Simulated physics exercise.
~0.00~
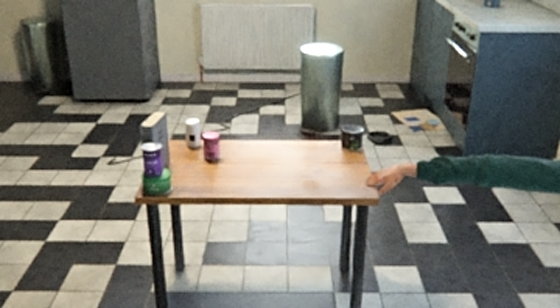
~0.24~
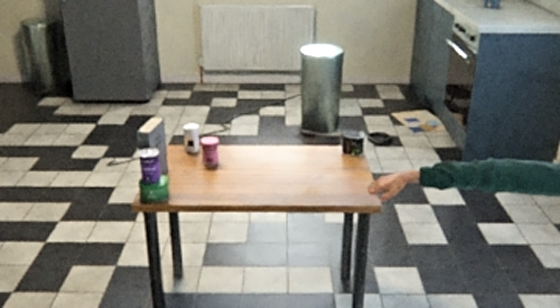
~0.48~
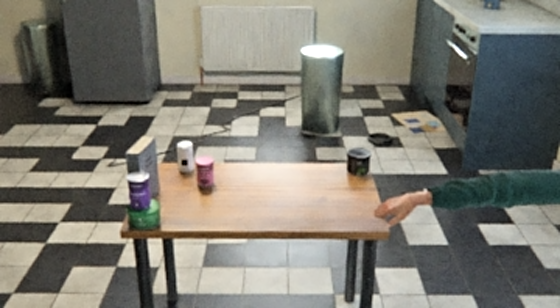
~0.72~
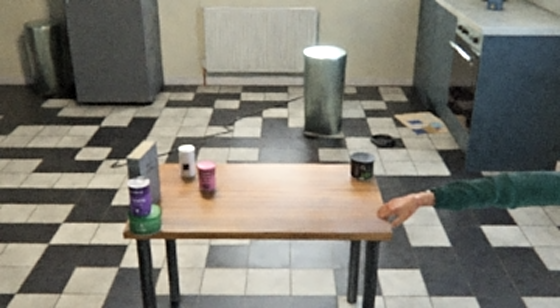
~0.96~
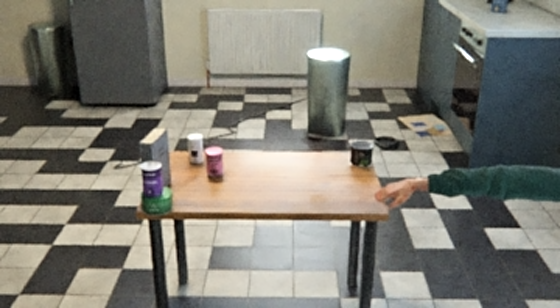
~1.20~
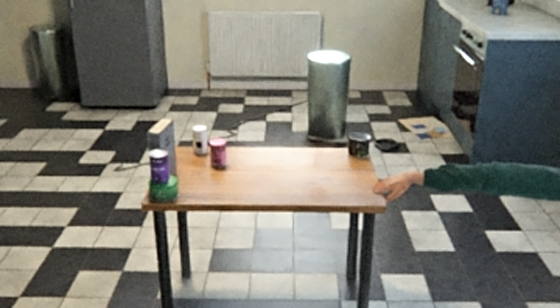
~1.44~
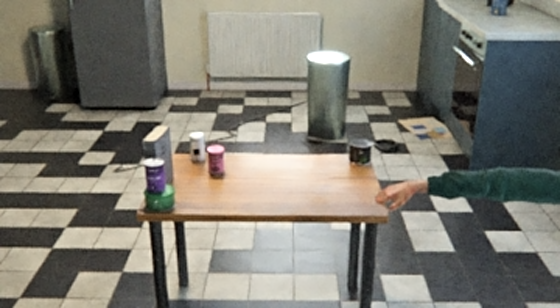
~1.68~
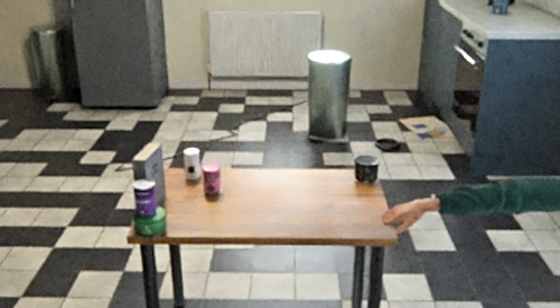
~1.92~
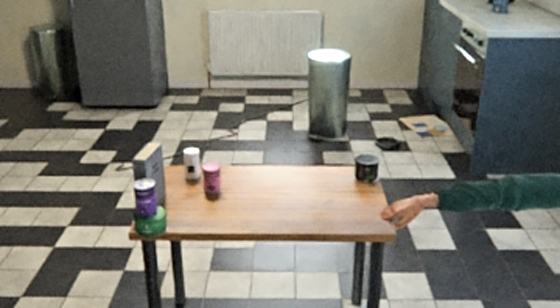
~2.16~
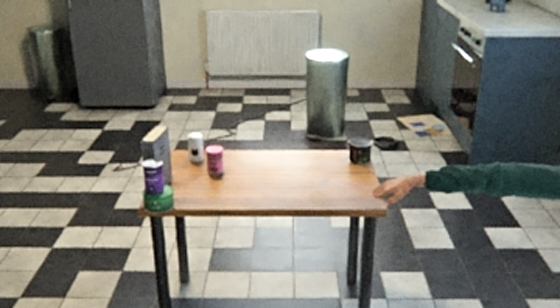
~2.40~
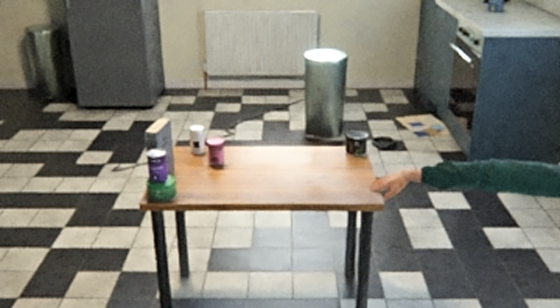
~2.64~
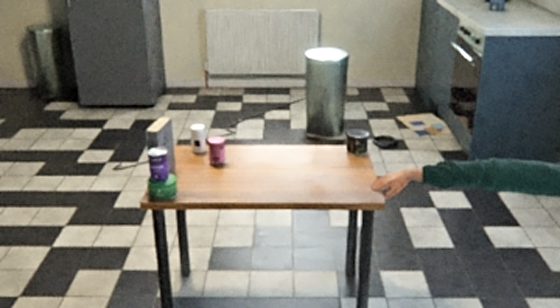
A light wooden work table holding tins, a jar, a tub and an upright grey book is shoved towards the viewer, back, forth and back again by a green-sleeved arm at the right, and everything on it ends still standing in place.
